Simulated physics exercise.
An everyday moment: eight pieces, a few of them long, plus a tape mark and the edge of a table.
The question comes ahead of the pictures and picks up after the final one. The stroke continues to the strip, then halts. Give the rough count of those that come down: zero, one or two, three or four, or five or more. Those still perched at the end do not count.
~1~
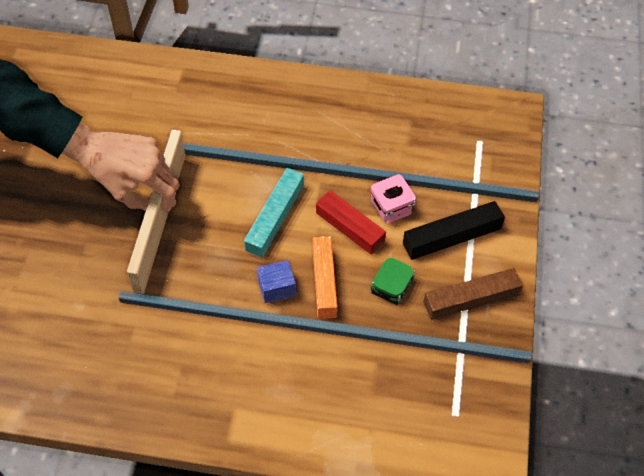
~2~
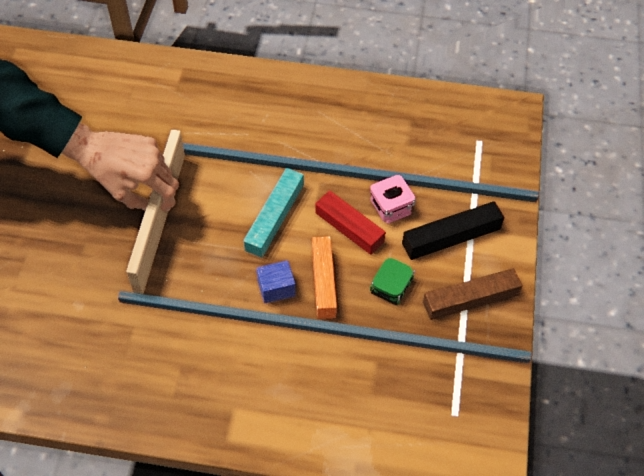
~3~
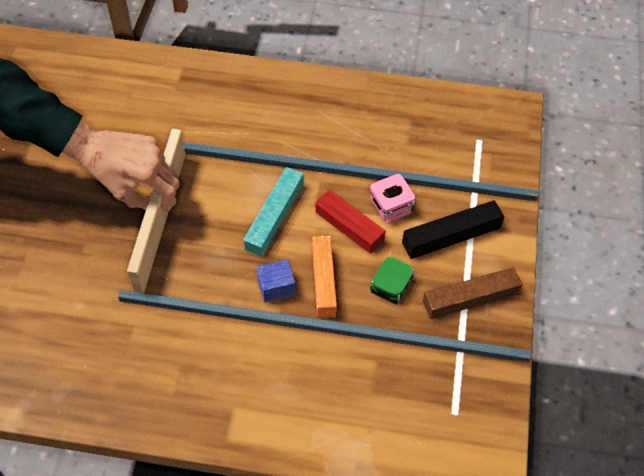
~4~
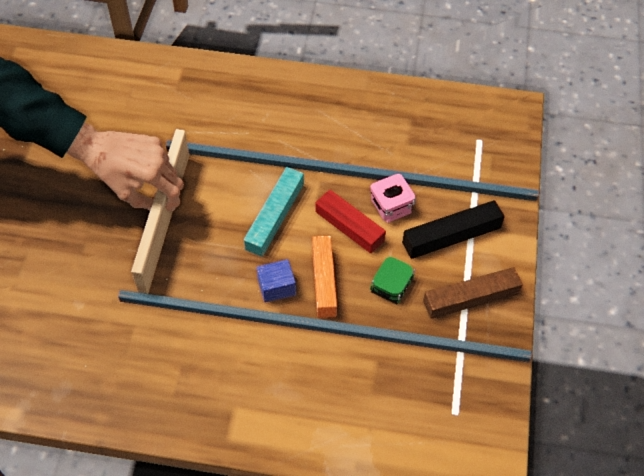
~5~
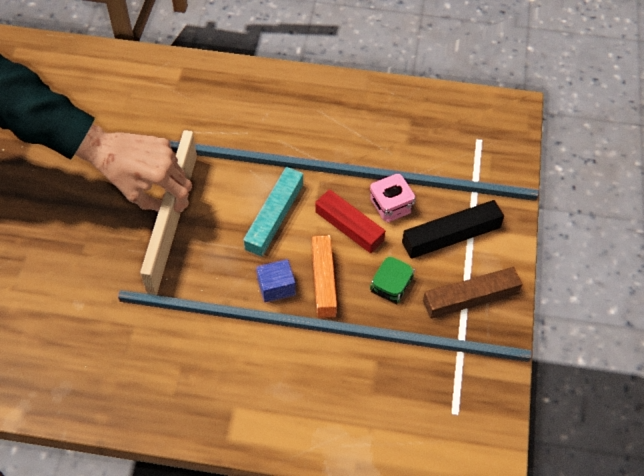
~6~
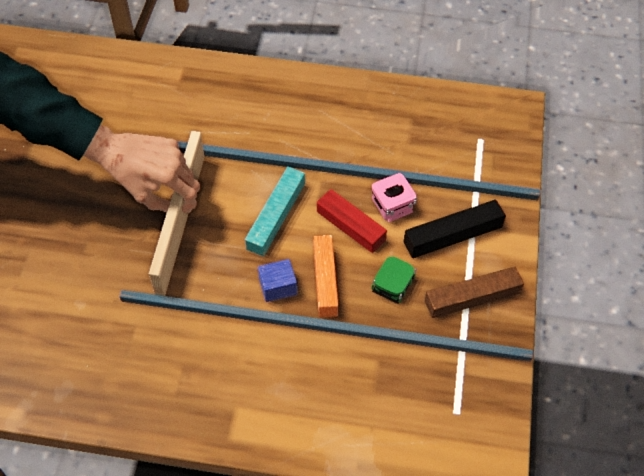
Off the edge go just one or two.
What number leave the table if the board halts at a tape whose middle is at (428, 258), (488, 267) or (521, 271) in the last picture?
Try by try, 1, 3 and 6.
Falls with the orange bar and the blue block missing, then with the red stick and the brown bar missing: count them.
You'd get 0 in the first case and 0 in the second one.
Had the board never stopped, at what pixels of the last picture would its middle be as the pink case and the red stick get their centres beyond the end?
The middle is at (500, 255) when it's the pink case, and at (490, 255) when it's the red stick.
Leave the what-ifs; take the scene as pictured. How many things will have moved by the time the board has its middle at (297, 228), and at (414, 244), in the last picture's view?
I make it 4 at the first spot and 8 at the other.
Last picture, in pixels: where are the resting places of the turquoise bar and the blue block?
For the turquoise bar it's (482, 239), and for the blue block it's (482, 317).
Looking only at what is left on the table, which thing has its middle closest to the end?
Result: The green case.
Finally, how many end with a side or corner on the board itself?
Contact count: 2.
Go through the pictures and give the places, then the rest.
The first picture shows brown bar (473, 294); black stick (454, 230); green case (393, 281); board (158, 210); tape (469, 266).
The second picture shows black stick (453, 230); blue block (276, 282).
The third picture shows green case (392, 281); pink case (392, 199).
The fourth picture shows brown bar (473, 293); red stick (350, 221).
The fifth picture shows black stick (453, 229); board (171, 211).
The sixth picture shows brown bar (474, 292); black stick (455, 229); green case (394, 280); board (178, 212); tape (470, 264).
Soon after, none off yet; brown bar at rest near (474, 292); black stick at rest near (455, 229); green case at rest near (394, 280).
After that, none off yet; brown bar at rest near (474, 292); black stick at rest near (456, 229); green case displaced a little near (408, 288).
And then, none off yet; brown bar tilting a little near (548, 288); black stick displaced about its own width near (526, 224); green case displaced well along near (489, 302).
In the end, the number that fall off is one or two; gone, black stick and brown bar.
